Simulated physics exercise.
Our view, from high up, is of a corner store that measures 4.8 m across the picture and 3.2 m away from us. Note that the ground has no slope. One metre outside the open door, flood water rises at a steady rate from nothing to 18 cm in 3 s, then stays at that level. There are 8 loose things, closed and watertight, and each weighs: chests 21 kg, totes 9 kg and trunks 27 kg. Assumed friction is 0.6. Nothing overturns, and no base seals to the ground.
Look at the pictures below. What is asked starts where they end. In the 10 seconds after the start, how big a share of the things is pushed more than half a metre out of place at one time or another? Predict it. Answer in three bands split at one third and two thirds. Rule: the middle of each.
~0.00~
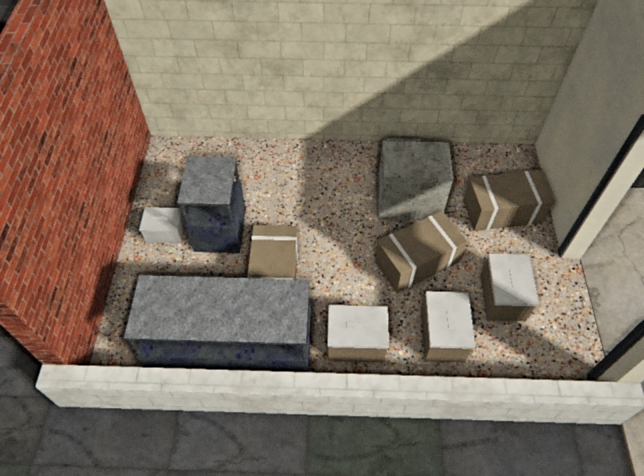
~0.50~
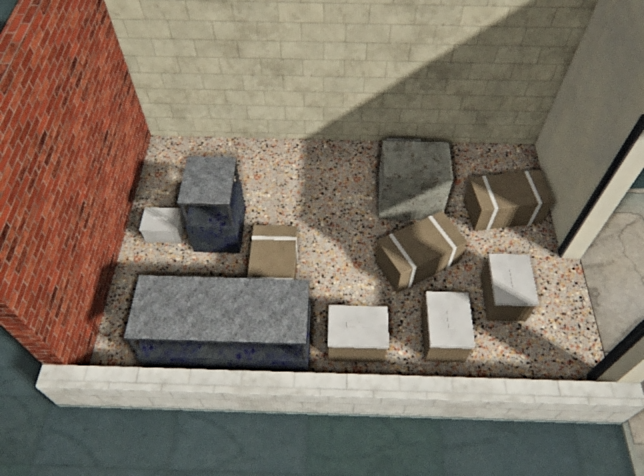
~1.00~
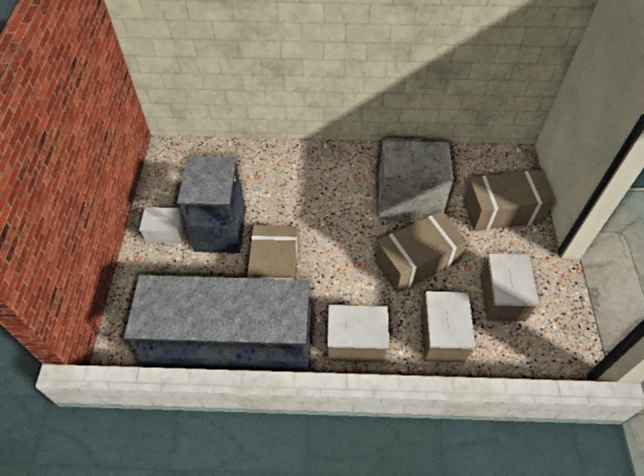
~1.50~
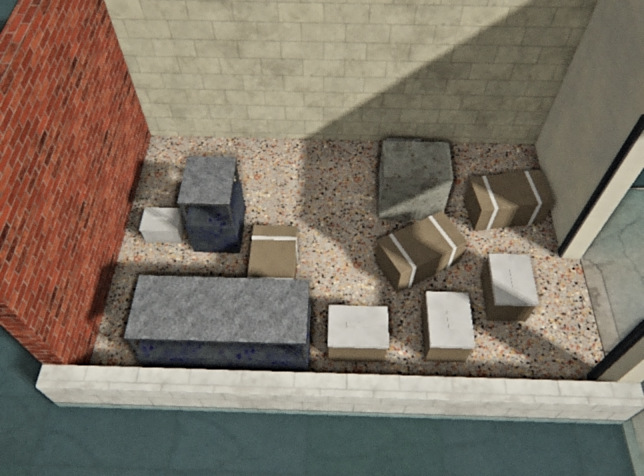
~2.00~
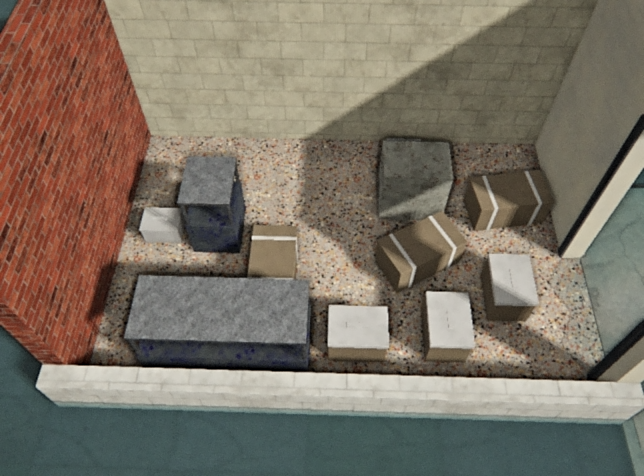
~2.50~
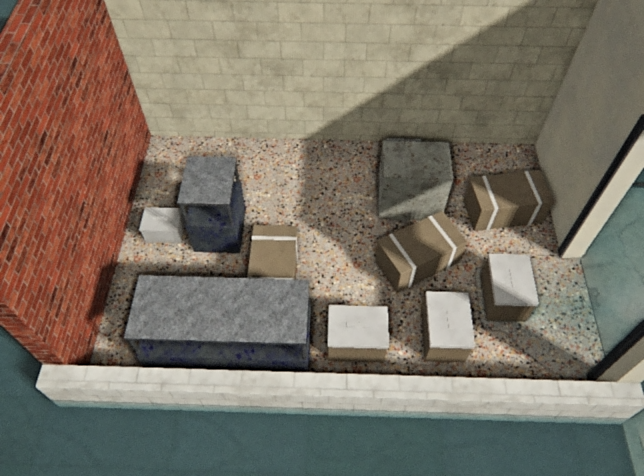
One third to two thirds.
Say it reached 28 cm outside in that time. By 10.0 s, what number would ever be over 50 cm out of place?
With that change, 6 of them.
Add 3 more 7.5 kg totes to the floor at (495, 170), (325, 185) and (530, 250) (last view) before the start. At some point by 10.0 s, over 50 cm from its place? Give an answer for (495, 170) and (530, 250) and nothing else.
Order as asked - inside the cutoff and inside the cutoff.
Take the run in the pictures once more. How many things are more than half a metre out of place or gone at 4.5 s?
By my tally, 1.
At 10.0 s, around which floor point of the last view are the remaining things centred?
The average lands around (319, 219).
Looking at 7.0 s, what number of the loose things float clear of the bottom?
I'd say 3 of them.
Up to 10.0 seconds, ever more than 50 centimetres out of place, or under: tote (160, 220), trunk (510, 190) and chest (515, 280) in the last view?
Taking them in that order, the first is within the limit, the second within the limit and the third beyond the limit.
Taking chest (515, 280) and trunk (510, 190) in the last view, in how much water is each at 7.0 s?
Some 13 cm at the first, some 5 cm at the second.
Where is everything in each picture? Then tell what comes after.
The first frame shows a chest at (450, 318), on the bottom; a tote at (404, 148), on the bottom; 0.0 m2 under water; 0 of 8 have shifted.
The second frame shows a chest at (450, 318) rests on the ground; a tote at (404, 148), on the bottom; 0.0 m2 under water; 0 of 8 have shifted.
The third frame shows a chest at (450, 318) rests on the ground; a tote at (404, 148) rests on the ground; water covers 0.0 m2; 0 of 8 have shifted.
The fourth frame shows a chest at (450, 318), on the bottom; a tote at (404, 148), on the bottom; 0.0 m2 under water; 0 of 8 have shifted.
The fifth frame shows a chest at (450, 318), on the bottom; a tote at (404, 148) rests on the ground; 0.1 m2 under water; 0 of 8 have shifted.
The sixth frame shows a chest at (450, 318) rests on the ground; a tote at (404, 148), on the bottom; 0.6 m2 under water; 0 of 8 have shifted.
After 3.5 s 0 of 8 are over 50 cm from their spots; 0 afloat.
After 4.5 s 1 of 8 are over 50 cm from their spots; 0 afloat.
After 7.0 s 3 of 8 are over 50 cm from their spots; 3 afloat.
After 10.0 s 4 of 8 are over 50 cm from their spots, and 4 have been at some point; 1 afloat.
